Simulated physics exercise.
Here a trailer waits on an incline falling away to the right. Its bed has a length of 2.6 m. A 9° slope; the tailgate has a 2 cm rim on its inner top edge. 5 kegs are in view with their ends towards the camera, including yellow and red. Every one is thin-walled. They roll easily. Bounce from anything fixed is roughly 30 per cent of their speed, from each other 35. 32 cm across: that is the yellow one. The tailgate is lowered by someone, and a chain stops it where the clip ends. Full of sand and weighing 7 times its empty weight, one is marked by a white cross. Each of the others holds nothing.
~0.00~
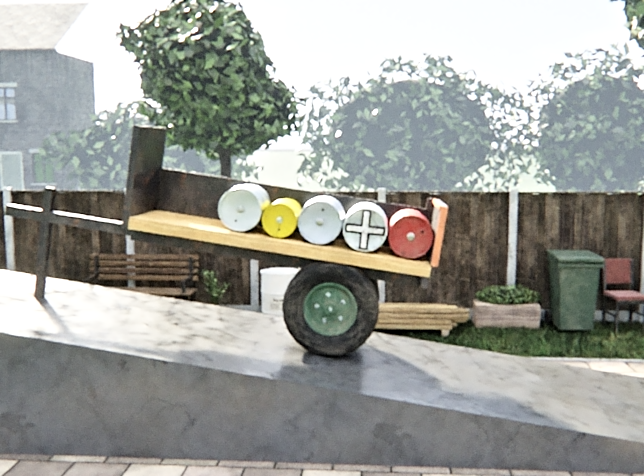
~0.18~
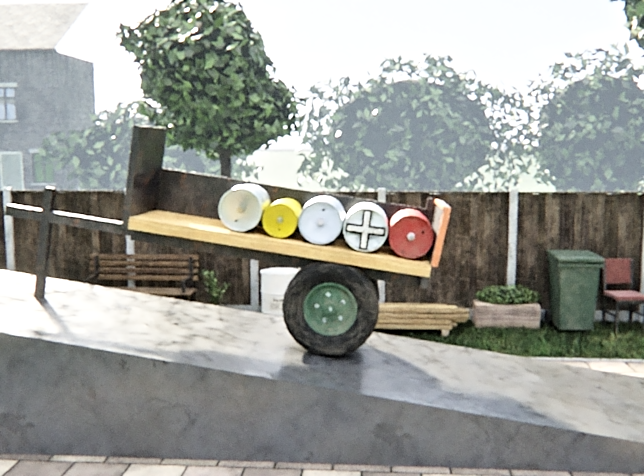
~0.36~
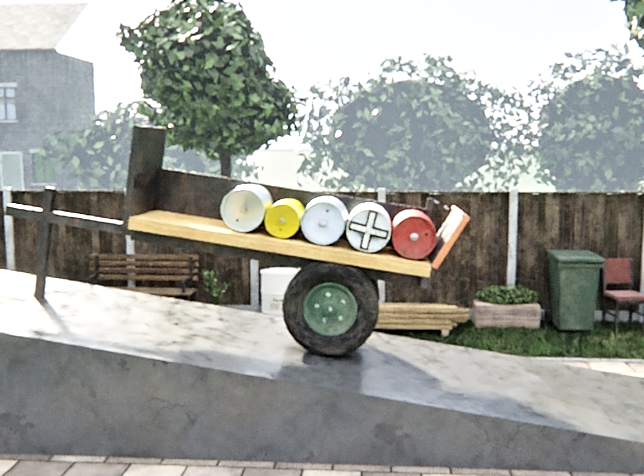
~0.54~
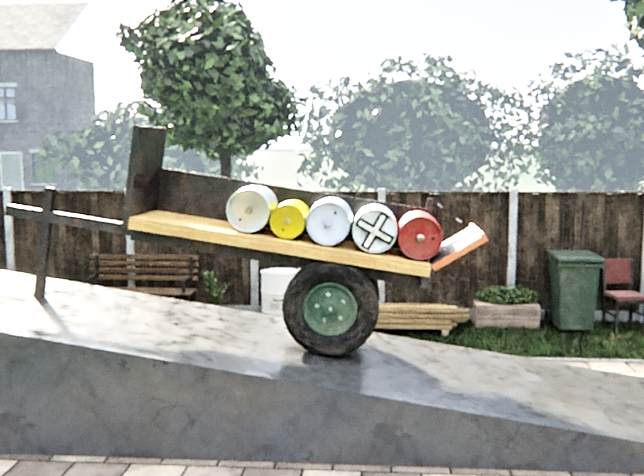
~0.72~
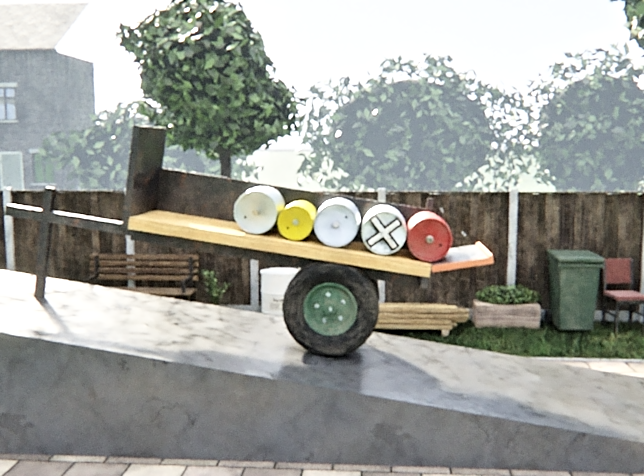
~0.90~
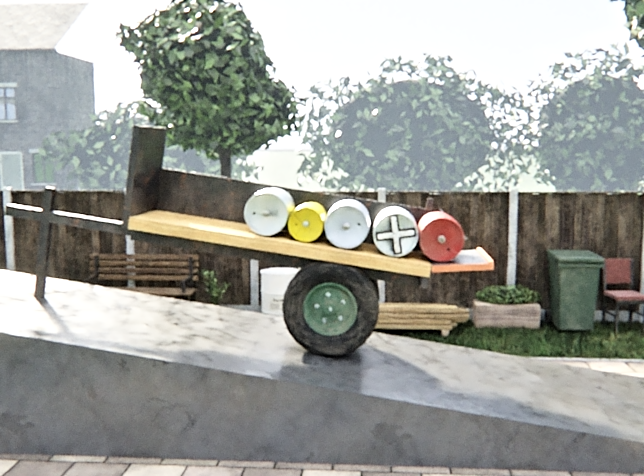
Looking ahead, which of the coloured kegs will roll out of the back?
Yellow: Still in; red: Off.
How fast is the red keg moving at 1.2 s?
About 0.8 m/s.
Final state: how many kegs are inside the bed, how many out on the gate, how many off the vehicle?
Final counts, in the order asked: 2, 2, 1.
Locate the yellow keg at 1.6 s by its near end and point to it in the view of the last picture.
I'd put it somewhere around (367, 234) in that view.
After 1.2 s, yellow is on the bed, 90 cm short of the hinge, rolling right; red is on the gate, 25 cm past the hinge, rolling right; 0 of 5 are out.
After 1.6 s, yellow is on the bed, 60 cm short of the hinge, rolling right; red is dropping off the gate; 1 of 5 is out.
At rest (3.3 s), yellow is on the bed, 30 cm short of the hinge; red is out on the ground; 1 of 5 is out.
